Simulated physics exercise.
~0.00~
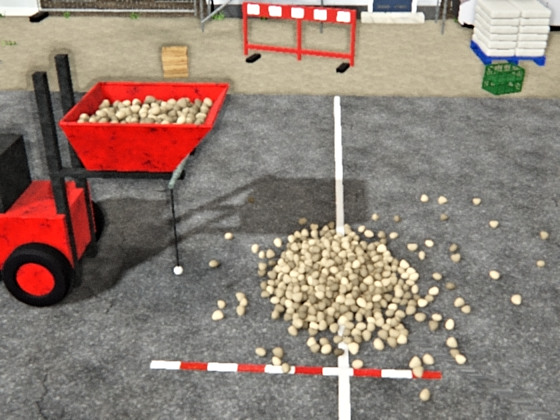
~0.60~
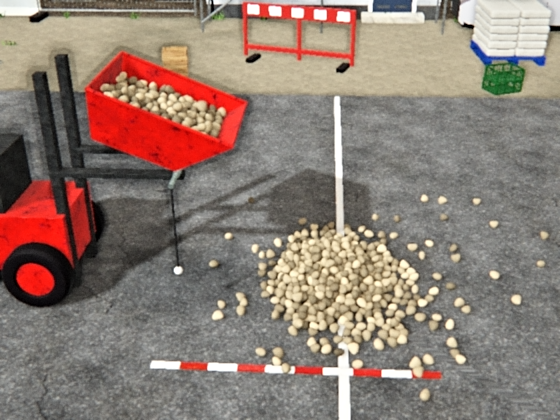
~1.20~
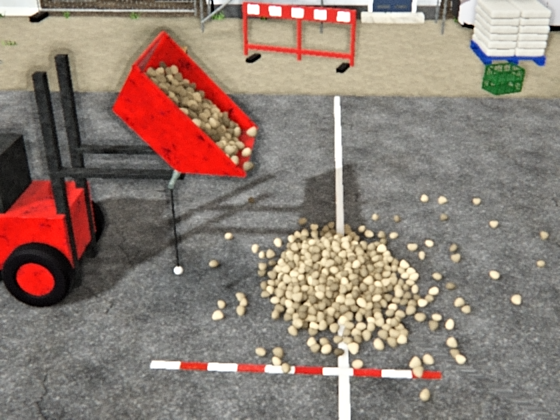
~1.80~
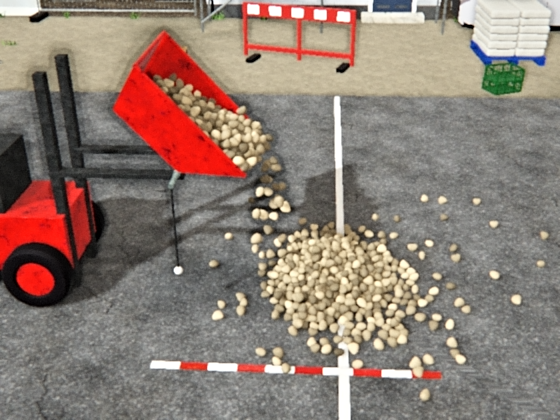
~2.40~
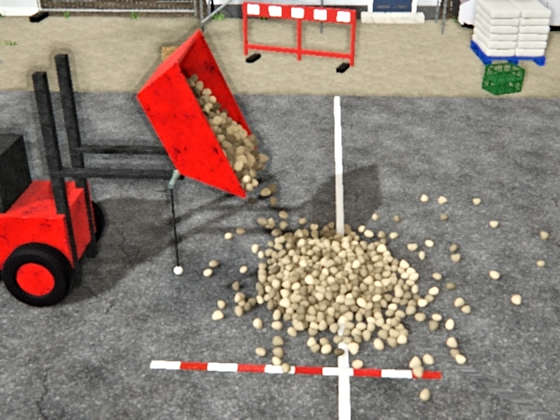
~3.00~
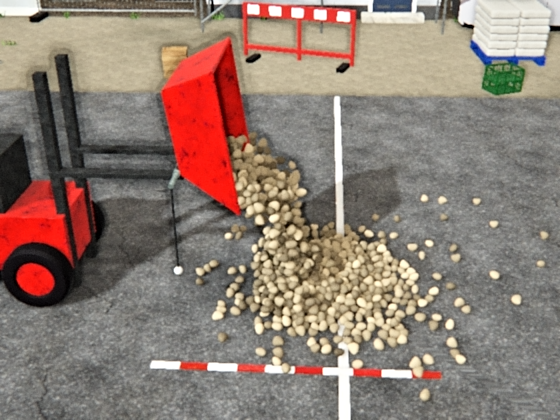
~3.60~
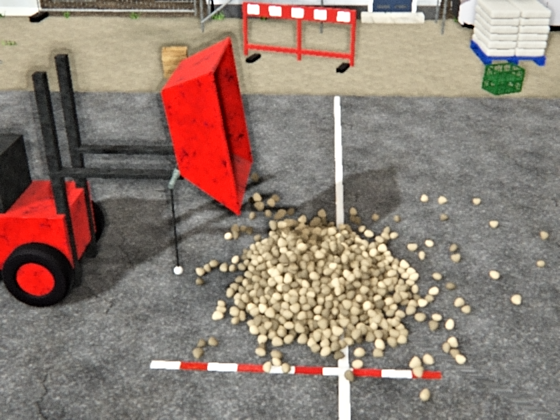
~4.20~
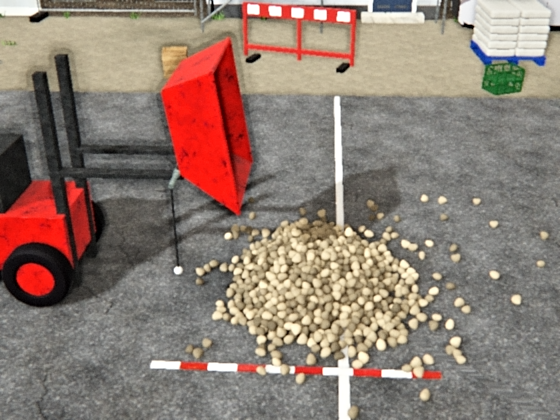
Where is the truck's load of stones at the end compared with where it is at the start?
At the start the load sits up in the red skip on the left, and at the end it lies lower and further right, on the ground as part of the heap around the white line.
At first, a red fork truck on the left holds a level red skip full of pale stones, beside a heap of similar stones lying across a white line on the grey ground. The skip tips toward the right, and its stones slide down to the lower lip. It pauses at a slant while a few stones begin to drop. Then it tips further until it is nearly upright, and the rest pour out in a thick stream onto the left side of the heap. Finally the emptied skip stays steeply tilted above a larger, wider heap, still mostly left of the line.
